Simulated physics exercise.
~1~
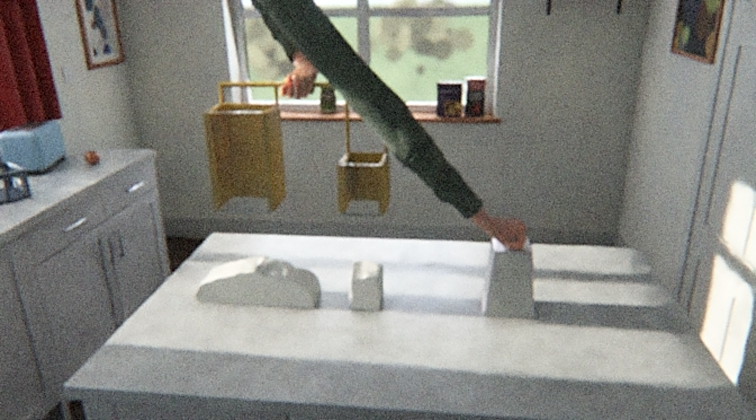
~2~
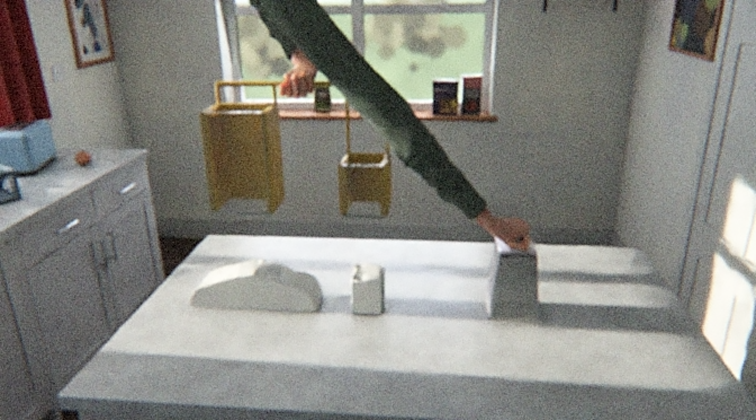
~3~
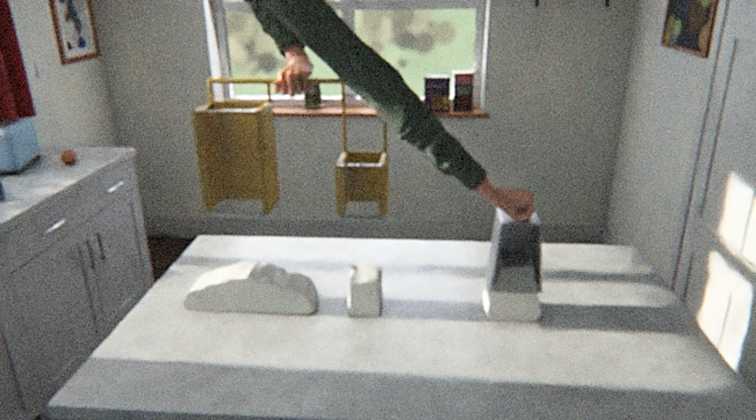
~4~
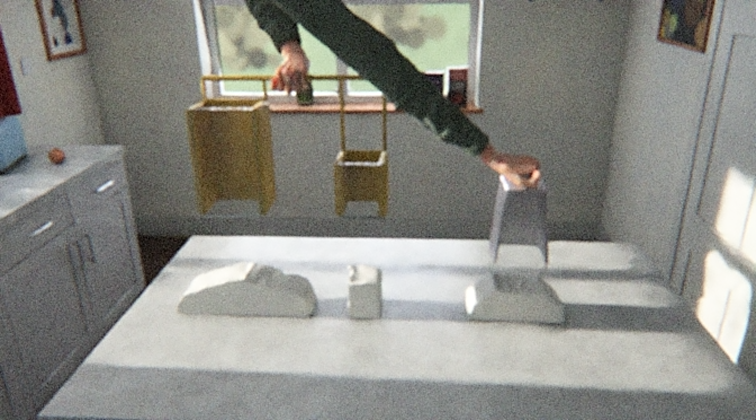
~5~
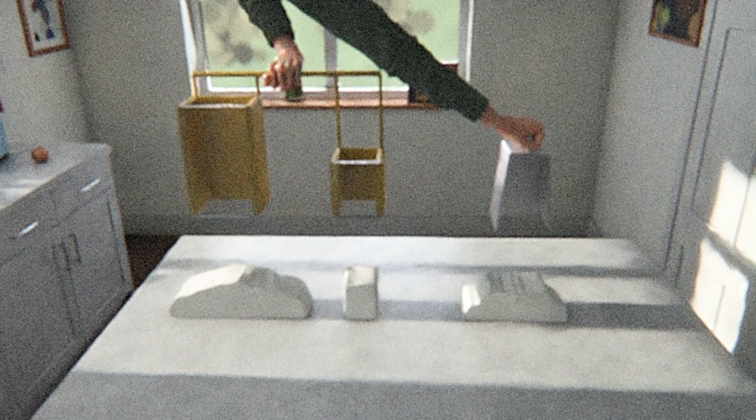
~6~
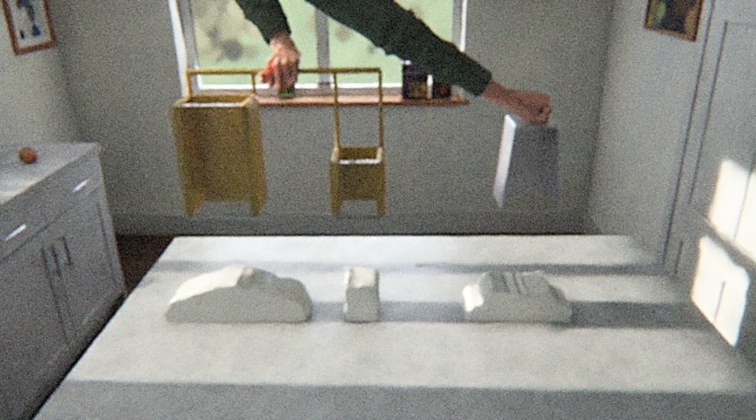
In a kitchen, a hand lifted an upturned tin straight up off a pale tabletop, and the white powder inside slumped into a low, wide mound less than half the tin's height, resting beside two other white shapes as the tin hung above.
